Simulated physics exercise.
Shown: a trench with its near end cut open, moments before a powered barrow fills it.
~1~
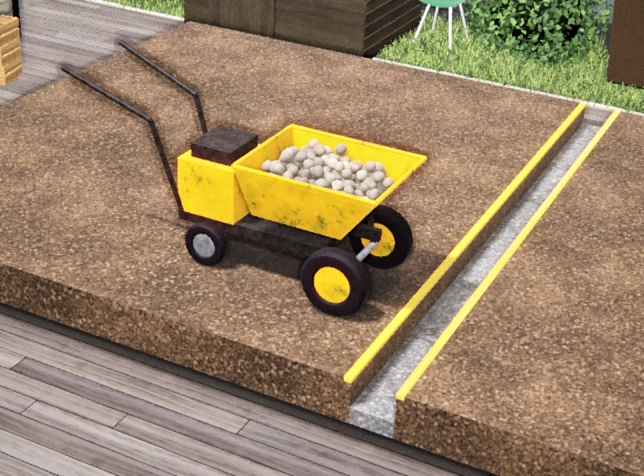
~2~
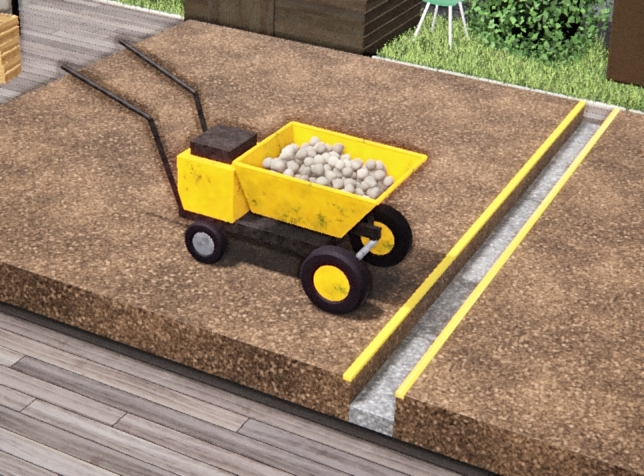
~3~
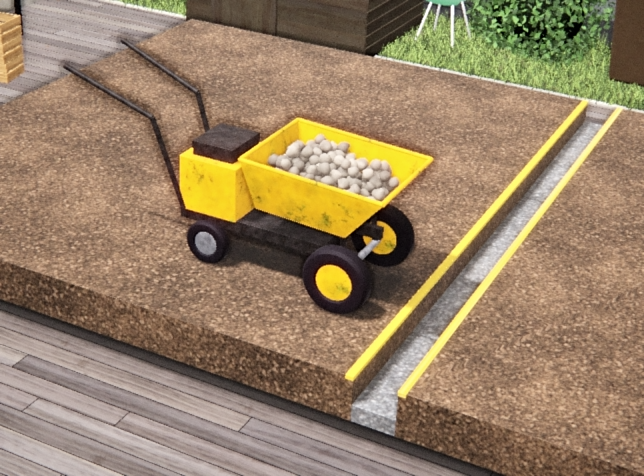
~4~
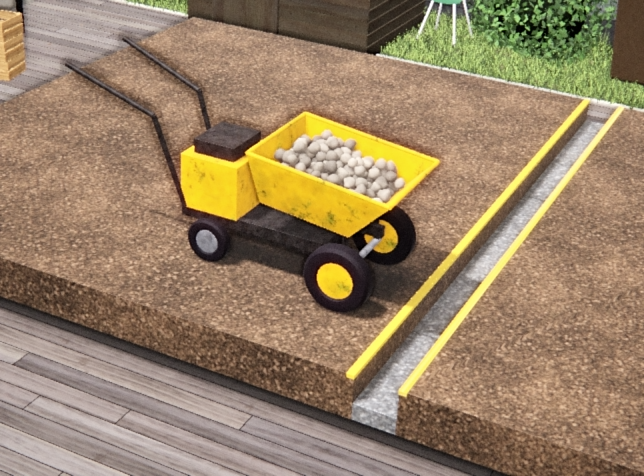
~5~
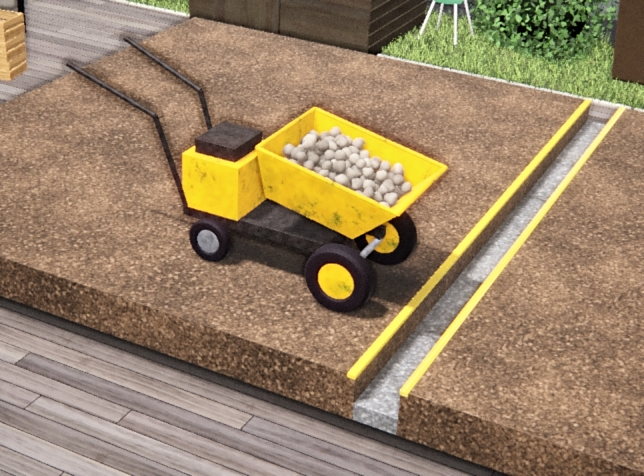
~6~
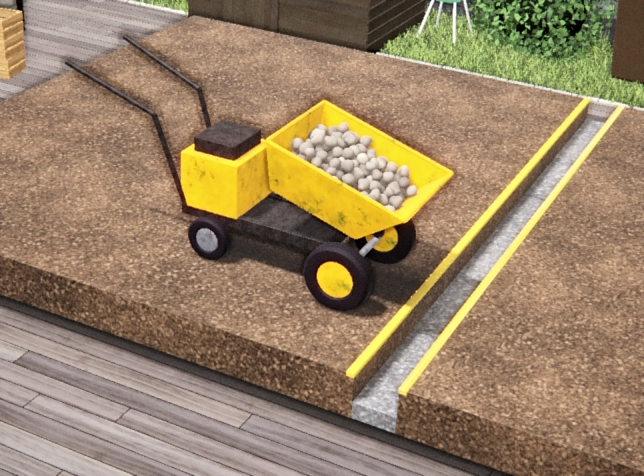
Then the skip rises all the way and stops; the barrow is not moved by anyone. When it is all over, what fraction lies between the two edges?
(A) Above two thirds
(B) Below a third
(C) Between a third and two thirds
The answer is B.
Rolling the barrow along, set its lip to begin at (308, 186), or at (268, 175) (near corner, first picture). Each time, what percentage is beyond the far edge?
First place: Around 0 per cent. Second place: Around 0 per cent.
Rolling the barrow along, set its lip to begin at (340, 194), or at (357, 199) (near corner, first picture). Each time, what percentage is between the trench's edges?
The first stopping place yields 70 % and the other yields 40 %.
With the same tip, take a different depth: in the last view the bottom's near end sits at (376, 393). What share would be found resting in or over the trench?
About 0 per cent.
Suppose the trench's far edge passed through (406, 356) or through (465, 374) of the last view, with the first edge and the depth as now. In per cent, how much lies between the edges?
0 and 80 percent.
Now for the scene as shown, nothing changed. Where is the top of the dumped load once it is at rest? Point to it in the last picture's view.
In the last picture, the peak is close to (479, 299).
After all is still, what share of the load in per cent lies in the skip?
Close to 35 percent.
Just after the last frame, skip tipped steeply; every one in the skip.
A moment on, skip tipped steeply; almost all in the skip; about a tenth beyond it; just a few falling.
Further on, skip tipped right over; roughly a third in the skip; just a few in or heaped over the trench; roughly two thirds beyond it.
When it is over, skip tipped right over; roughly a third in the skip; just a few in or heaped over the trench; roughly two thirds beyond it.
